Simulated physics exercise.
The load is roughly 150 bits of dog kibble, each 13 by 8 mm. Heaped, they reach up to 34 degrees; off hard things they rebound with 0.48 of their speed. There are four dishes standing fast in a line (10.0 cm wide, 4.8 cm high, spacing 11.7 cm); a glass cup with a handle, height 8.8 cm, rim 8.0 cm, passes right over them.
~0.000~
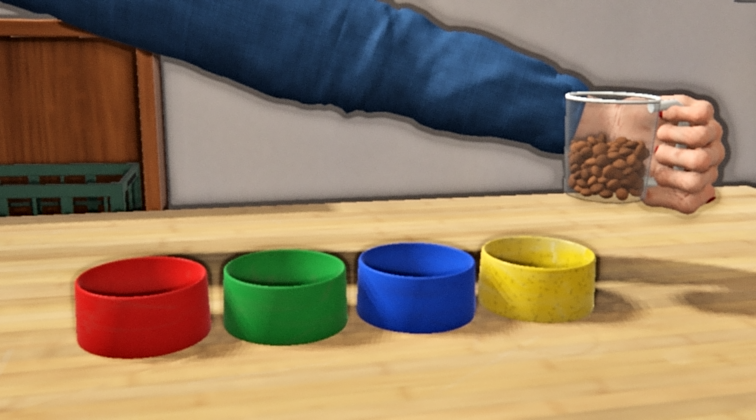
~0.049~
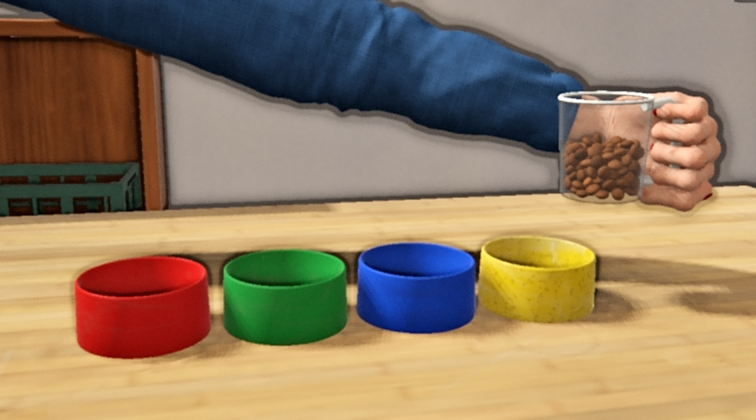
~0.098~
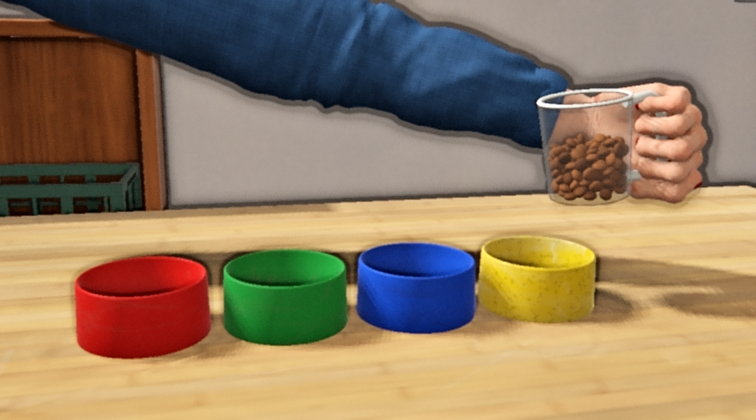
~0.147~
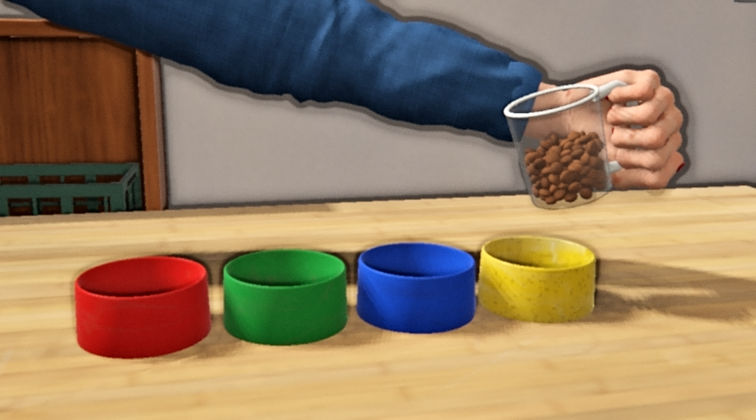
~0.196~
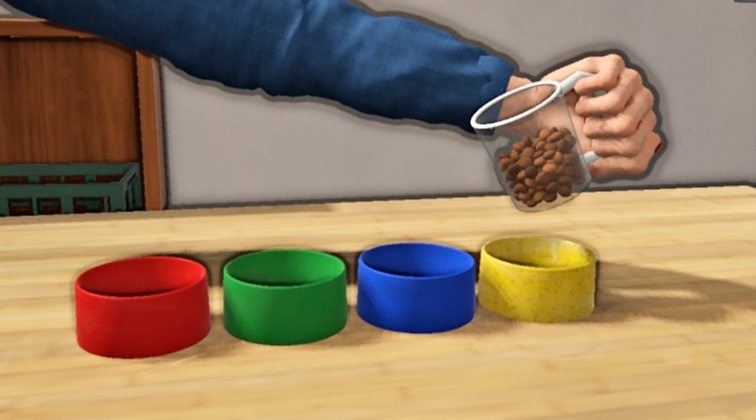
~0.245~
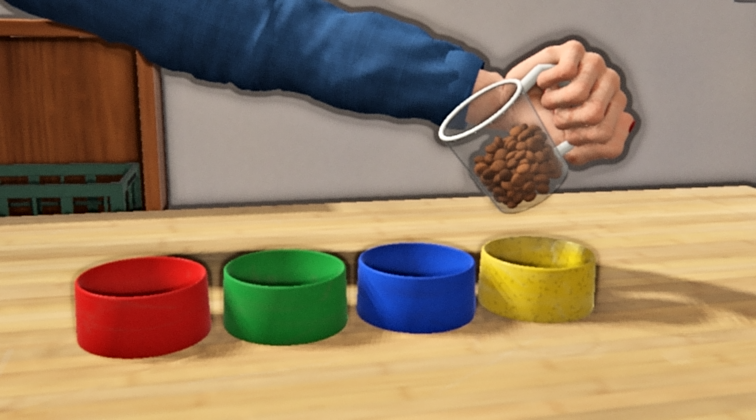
A clear cup of brown kibble, gripped by a hand in a blue sleeve, moved left above the yellow dish while tilting steadily leftward, as four colored dishes stayed still in a row on the table.
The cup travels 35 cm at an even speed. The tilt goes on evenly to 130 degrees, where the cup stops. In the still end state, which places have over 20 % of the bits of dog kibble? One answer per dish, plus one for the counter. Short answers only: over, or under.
At the end, red dish: Its share will go past a fifth; blue dish: Its share will not go past a fifth; green dish: Its share will not go past a fifth; yellow dish: Its share will not go past a fifth; counter: Its share will not go past a fifth.
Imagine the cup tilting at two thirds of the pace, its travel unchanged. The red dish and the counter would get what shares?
That gives red 100 with 0 for the counter.
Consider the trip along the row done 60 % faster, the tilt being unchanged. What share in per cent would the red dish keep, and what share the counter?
Then the red dish gets 90 and the counter 10.
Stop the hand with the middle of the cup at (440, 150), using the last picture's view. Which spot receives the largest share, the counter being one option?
Blue.
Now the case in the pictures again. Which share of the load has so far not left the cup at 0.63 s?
Roughly 95 per cent, give or take.
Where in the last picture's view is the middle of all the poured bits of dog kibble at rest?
After settling, the middle sits near (136, 309).
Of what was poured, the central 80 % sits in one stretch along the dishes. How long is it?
It spans about 6 centimetres along the dishes.
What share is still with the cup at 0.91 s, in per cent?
Somewhere near 0 per cent.
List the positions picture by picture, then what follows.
The first picture shows cup at (609, 147), tilt 0 degrees, lip at (573, 98), moved 0.0 cm; middle of the pieces at (608, 173); yellow dish at (538, 252); blue dish at (417, 260); green dish at (285, 268); red dish at (142, 277).
The second picture shows cup at (603, 147), tilt 2 degrees, lip at (565, 100), moved 0.5 cm; middle of the pieces at (603, 173).
The third picture shows cup at (587, 147), tilt 8 degrees, lip at (544, 105), moved 2.2 cm; middle of the pieces at (590, 173).
The fourth picture shows cup at (561, 148), tilt 18 degrees, lip at (510, 115), moved 4.7 cm; middle of the pieces at (569, 172).
The fifth picture shows cup at (534, 148), tilt 28 degrees, lip at (476, 126), moved 7.4 cm; middle of the pieces at (546, 171).
The sixth picture shows cup at (506, 149), tilt 37 degrees, lip at (444, 138), moved 10.0 cm; middle of the pieces at (522, 169); yellow dish at (538, 252); blue dish at (417, 260); green dish at (285, 268); red dish at (142, 277). The cup turns about 200 degrees a second and travels 54 cm a second.
After 0.48 s, tilt 85 degrees; cup holds 100 %.
After 0.63 s, tilt 115 degrees; cup holds 95 %.
Then, at 0.91 s, tilt 130 degrees; cup holds 0 %, red 100 %.
At rest (1.3 s), red 100 %, blue 0 %, green 0 %, yellow 0 %, counter 0 %.
